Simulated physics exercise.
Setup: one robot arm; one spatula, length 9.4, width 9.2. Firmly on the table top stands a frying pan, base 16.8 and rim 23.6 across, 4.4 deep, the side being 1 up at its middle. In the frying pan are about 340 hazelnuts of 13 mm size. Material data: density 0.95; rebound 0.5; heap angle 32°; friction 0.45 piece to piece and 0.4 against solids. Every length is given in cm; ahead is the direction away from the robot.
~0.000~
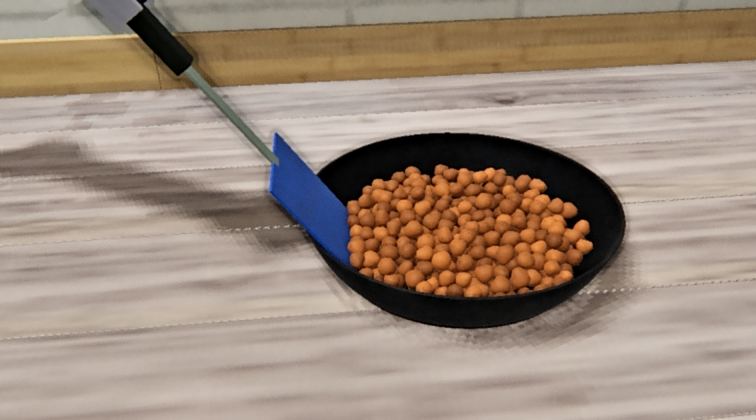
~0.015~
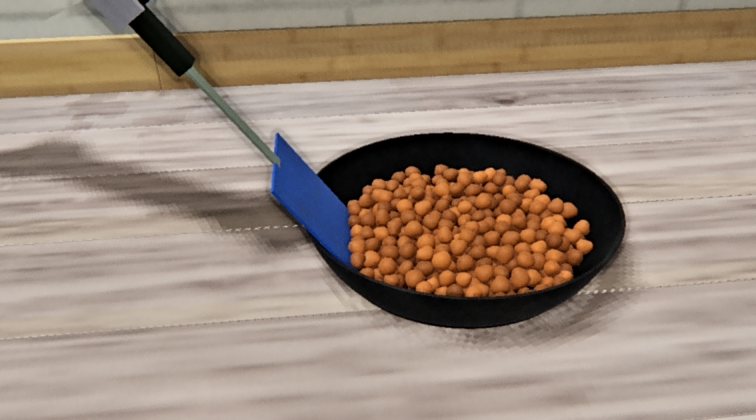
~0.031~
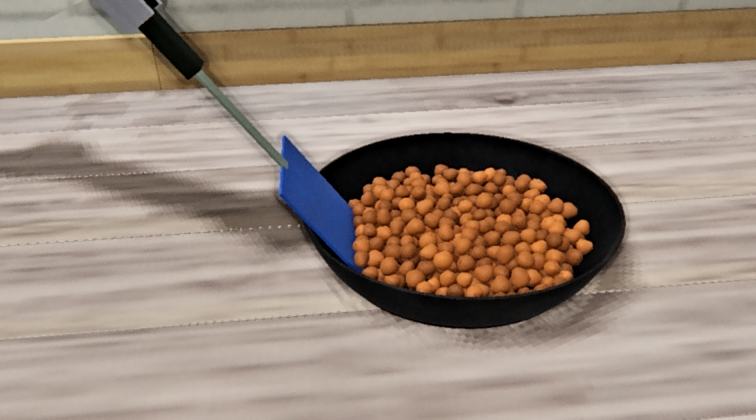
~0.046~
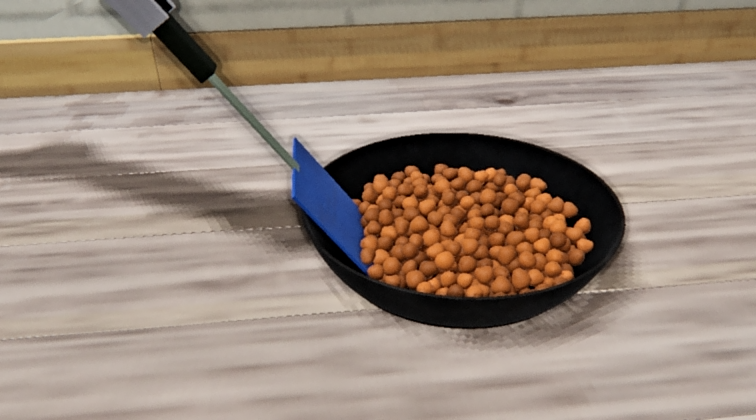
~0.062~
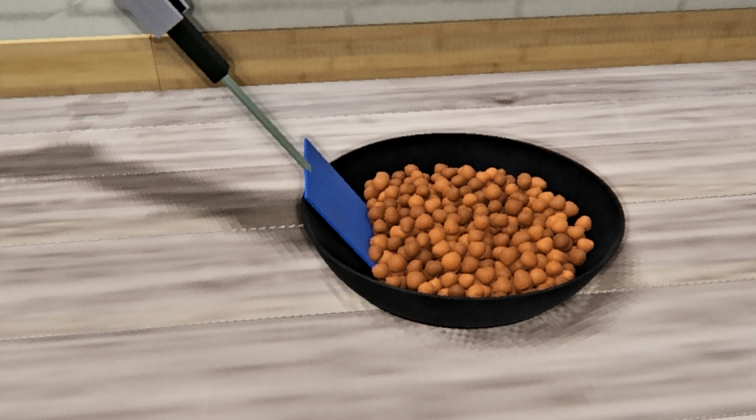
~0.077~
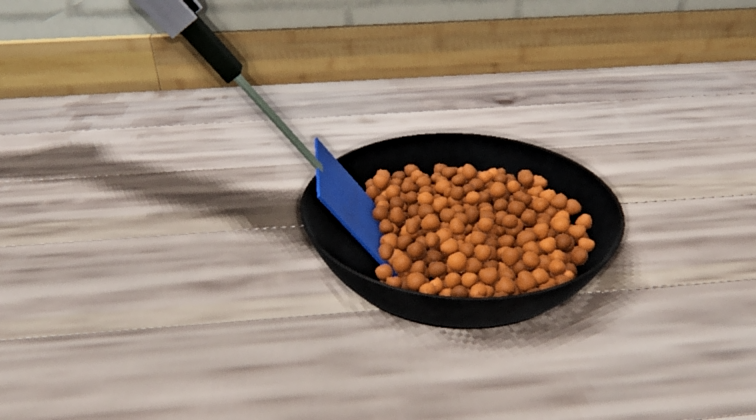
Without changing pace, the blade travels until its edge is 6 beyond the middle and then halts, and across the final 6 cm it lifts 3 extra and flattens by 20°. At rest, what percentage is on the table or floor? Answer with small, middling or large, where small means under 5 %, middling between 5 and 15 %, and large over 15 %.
It is small.
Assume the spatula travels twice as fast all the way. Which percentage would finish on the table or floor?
The share on the table or floor would be about 20 percent.
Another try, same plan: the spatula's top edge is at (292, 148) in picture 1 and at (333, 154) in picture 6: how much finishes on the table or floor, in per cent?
Near 5 in a hundred.
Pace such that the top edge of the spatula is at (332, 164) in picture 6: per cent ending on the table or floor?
My guess is around 10 percent.
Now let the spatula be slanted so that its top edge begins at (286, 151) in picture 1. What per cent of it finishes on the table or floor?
Some 0 per cent.
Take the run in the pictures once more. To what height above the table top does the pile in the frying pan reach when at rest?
Near 6.5 centimetres high.
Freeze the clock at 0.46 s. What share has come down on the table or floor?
I'd put it at around 2 per cent.
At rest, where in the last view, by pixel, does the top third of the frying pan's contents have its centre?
You'll find it at about (550, 198).
After 0.15 s, sloping 55°, highest piece 4 above the table; 340 in the frying pan.
After 0.22 s, sloping 45°, highest piece 6 above the table; 340 in the frying pan.
After 0.46 s, sloping 35°, highest piece 6 above the table; 335 in the frying pan, 4 on the table or floor, 1 on the blade or in flight.
After 1.51 s, sloping 35°, highest piece 6 above the table; 334 in the frying pan, 6 on the table or floor.
At rest, 334 in the frying pan, 6 on the table or floor. That is 2 % on the table or floor.
